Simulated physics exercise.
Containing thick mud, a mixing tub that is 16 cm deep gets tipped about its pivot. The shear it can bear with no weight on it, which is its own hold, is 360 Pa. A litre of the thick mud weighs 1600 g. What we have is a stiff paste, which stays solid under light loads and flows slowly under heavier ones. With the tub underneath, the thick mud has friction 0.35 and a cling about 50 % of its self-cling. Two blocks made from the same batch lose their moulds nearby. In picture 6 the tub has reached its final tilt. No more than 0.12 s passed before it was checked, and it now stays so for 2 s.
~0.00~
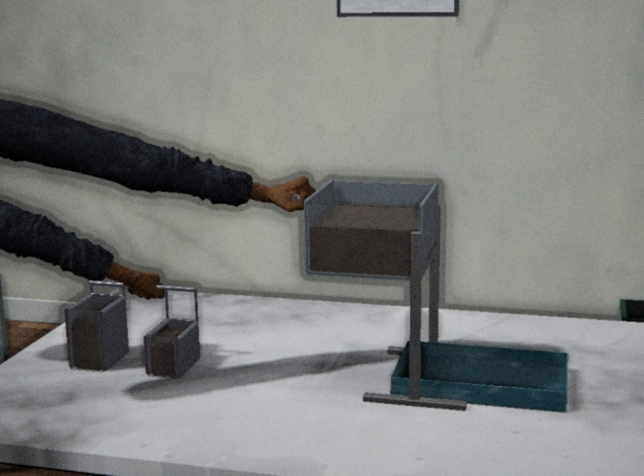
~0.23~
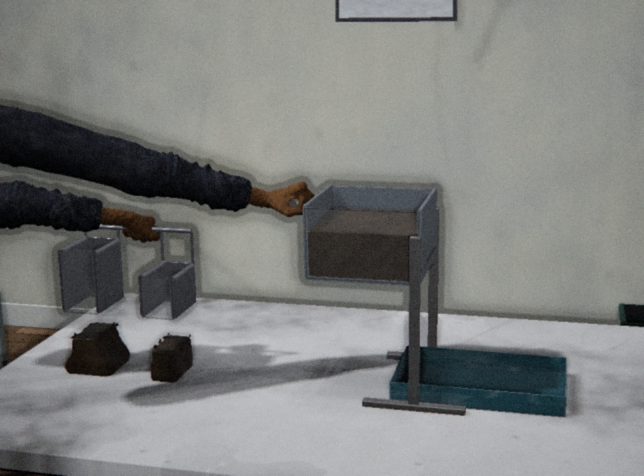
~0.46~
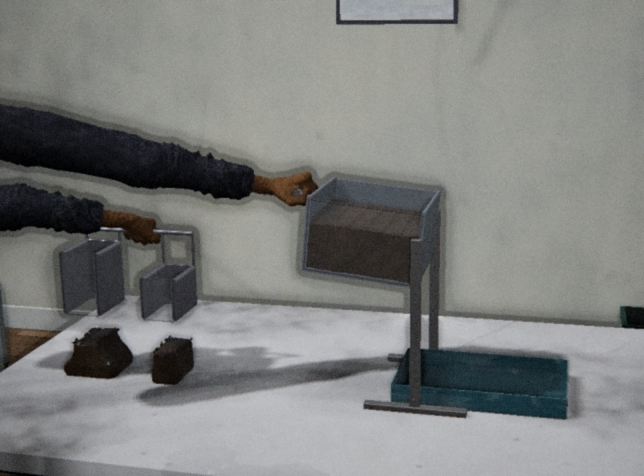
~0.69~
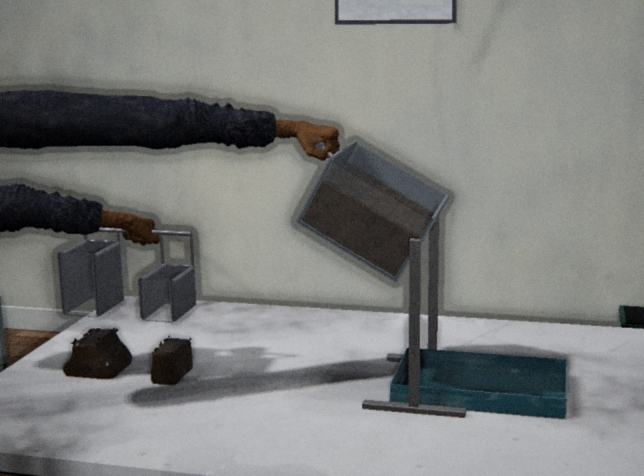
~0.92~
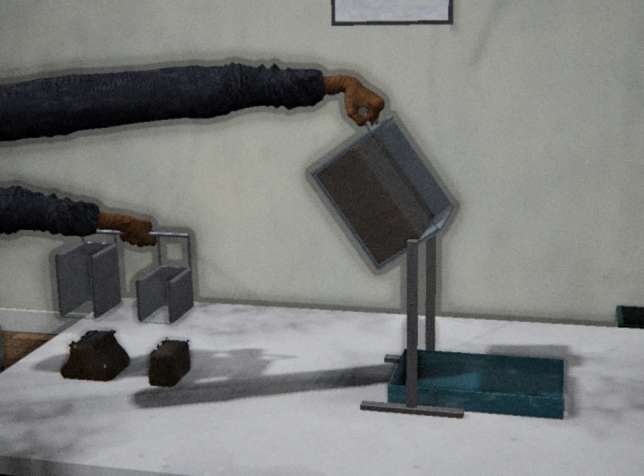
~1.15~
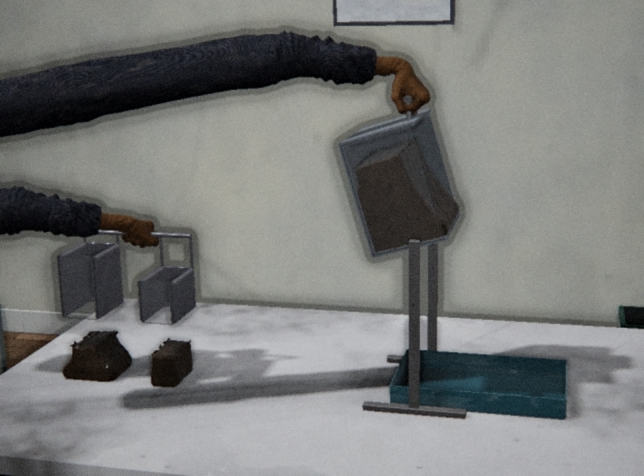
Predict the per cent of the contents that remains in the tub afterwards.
Roughly 60 per cent remains.
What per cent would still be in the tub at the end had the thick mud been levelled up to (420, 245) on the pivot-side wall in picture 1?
Roughly 100 per cent would still be in the tub at the end.
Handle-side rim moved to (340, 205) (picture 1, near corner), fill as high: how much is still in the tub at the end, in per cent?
Close to 100 per cent would still be in the tub.
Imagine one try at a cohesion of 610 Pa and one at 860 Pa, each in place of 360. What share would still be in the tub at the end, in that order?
In turn about 100 %, 100 %.
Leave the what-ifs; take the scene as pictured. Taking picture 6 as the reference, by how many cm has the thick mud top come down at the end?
About 9 cm.
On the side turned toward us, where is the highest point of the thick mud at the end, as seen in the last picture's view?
At about (400, 198).
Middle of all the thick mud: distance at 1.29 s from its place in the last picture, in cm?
Close to 4 centimetres.
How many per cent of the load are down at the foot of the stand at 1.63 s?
Down at that time: Approx. 18 %.
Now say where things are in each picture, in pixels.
Handle-side rim at (308, 202), tilt 0 degrees; top of the thick mud at (361, 227); blocks stand 13 cm, 8.6 cm (left to right), in the first frame.
Handle-side rim at (307, 207), tilt 0 degrees; top of the thick mud at (360, 232); blocks stand 10 cm, 8.4 cm (left to right), in the second frame.
Handle-side rim at (311, 199), tilt 6 degrees; top of the thick mud at (315, 223); blocks stand 9.4 cm, 8.3 cm (left to right), in the third frame.
Handle-side rim at (333, 160), tilt 29 degrees; top of the thick mud at (326, 183); blocks stand 9.4 cm, 8.3 cm (left to right), in the fourth frame.
Handle-side rim at (373, 133), tilt 55 degrees; top of the thick mud at (352, 151); blocks stand 9.4 cm, 8.3 cm (left to right), in the fifth frame.
Handle-side rim at (413, 126), tilt 74 degrees; top of the thick mud at (399, 156); blocks stand 9.4 cm, 8.3 cm (left to right), in the sixth frame.
After 1.29 s, the tub is at 74 degrees and holds 87 %.
After 1.46 s, the tub is at 74 degrees and holds 69 %.
After 1.63 s, the tub is at 74 degrees and holds 61 %.
After 1.80 s, the tub is at 74 degrees and holds 60 %.
After 3.15 s, at the end, the tub is at 74 degrees and holds 60 %.
